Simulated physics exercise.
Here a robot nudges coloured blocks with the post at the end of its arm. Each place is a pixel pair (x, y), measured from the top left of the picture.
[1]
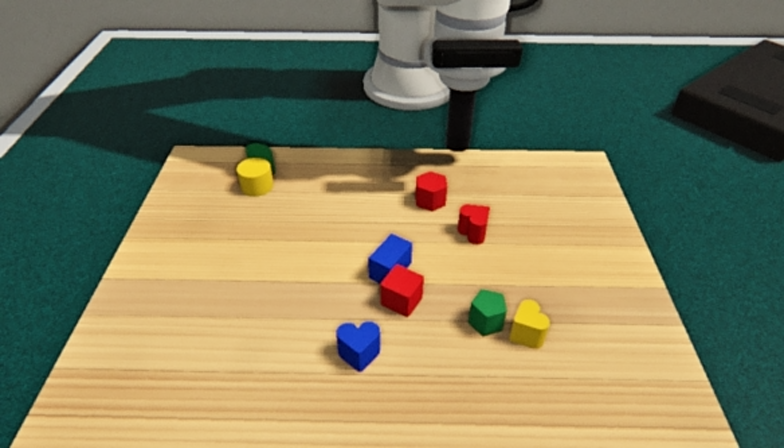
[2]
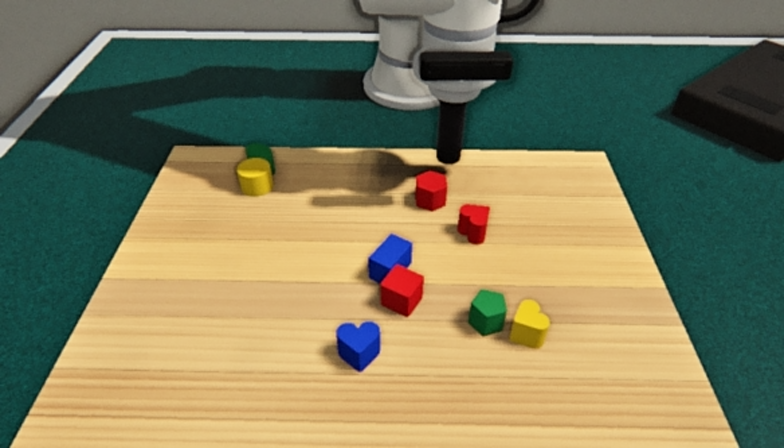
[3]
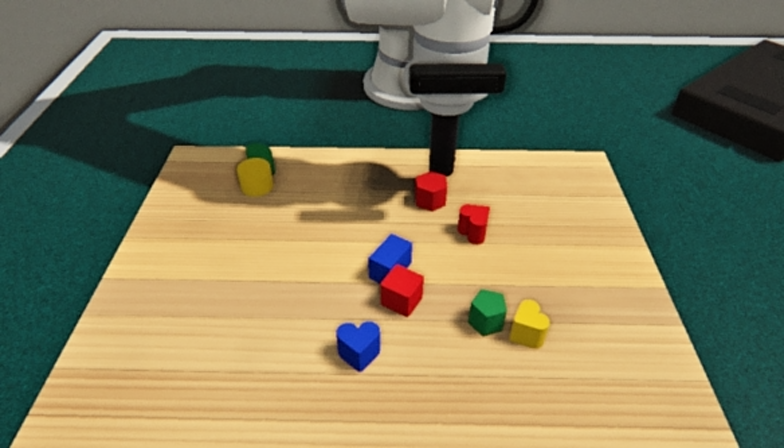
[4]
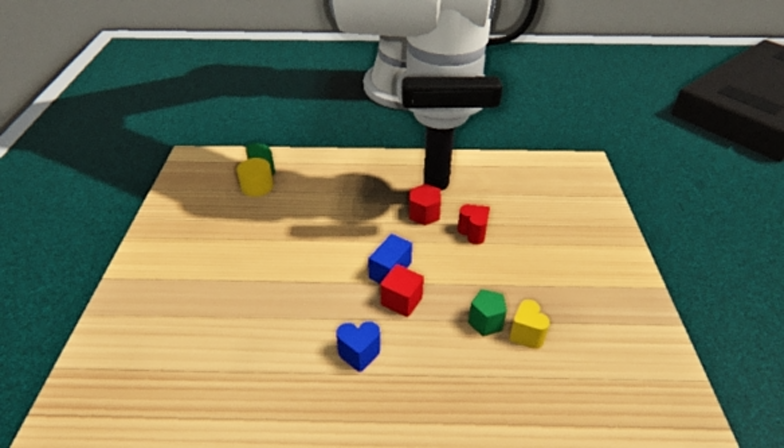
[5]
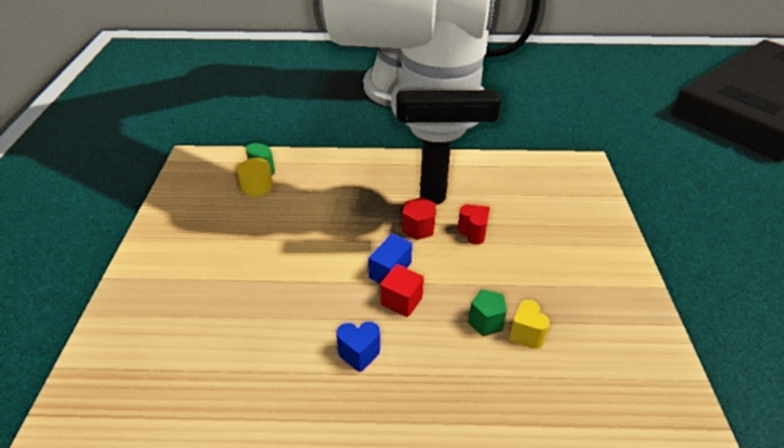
A robot arm with a black post reaches over the far edge of a pale wooden board on a green surface, seen from above and in front by a still camera. Red, blue, green and yellow blocks lie scattered, with a yellow and a green one at the far left. The post moves nearer and slightly left, then pushes the red hexagon a short way toward the blue oblong.
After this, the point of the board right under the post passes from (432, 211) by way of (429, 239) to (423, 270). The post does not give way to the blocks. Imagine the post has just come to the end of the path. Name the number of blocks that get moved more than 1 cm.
Count: 2.
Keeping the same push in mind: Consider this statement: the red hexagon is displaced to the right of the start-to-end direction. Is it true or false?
It is true.
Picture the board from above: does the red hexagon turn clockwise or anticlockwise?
Top view: Clockwise.
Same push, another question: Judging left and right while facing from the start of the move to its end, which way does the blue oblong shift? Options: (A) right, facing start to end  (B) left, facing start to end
That would be A.
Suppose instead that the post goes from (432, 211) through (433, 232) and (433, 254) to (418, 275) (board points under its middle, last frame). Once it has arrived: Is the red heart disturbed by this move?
Well, the red heart holds its place.
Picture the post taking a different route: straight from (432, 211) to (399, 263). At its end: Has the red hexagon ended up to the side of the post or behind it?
I expect not.
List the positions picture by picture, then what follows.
In the first picture, tip of the post (457, 146), middles of tops, blue oblong (391, 250), red hexagon (432, 181), red heart (476, 213).
In the second picture, post (448, 158), nothing pushed.
In the third picture, post (441, 171), nothing pushed.
In the fourth picture, post (436, 184), red hexagon (426, 194).
In the fifth picture, post (433, 198), blue oblong (391, 250), red hexagon (420, 208), red heart (476, 213).
The first path, step by step. Halfway along, post (430, 226); blue oblong (384, 257); red hexagon (407, 233), turned 15° clockwise.
At the end, post (424, 256); blue oblong (364, 270); red hexagon (391, 248), turned 55° clockwise; red heart unmoved.
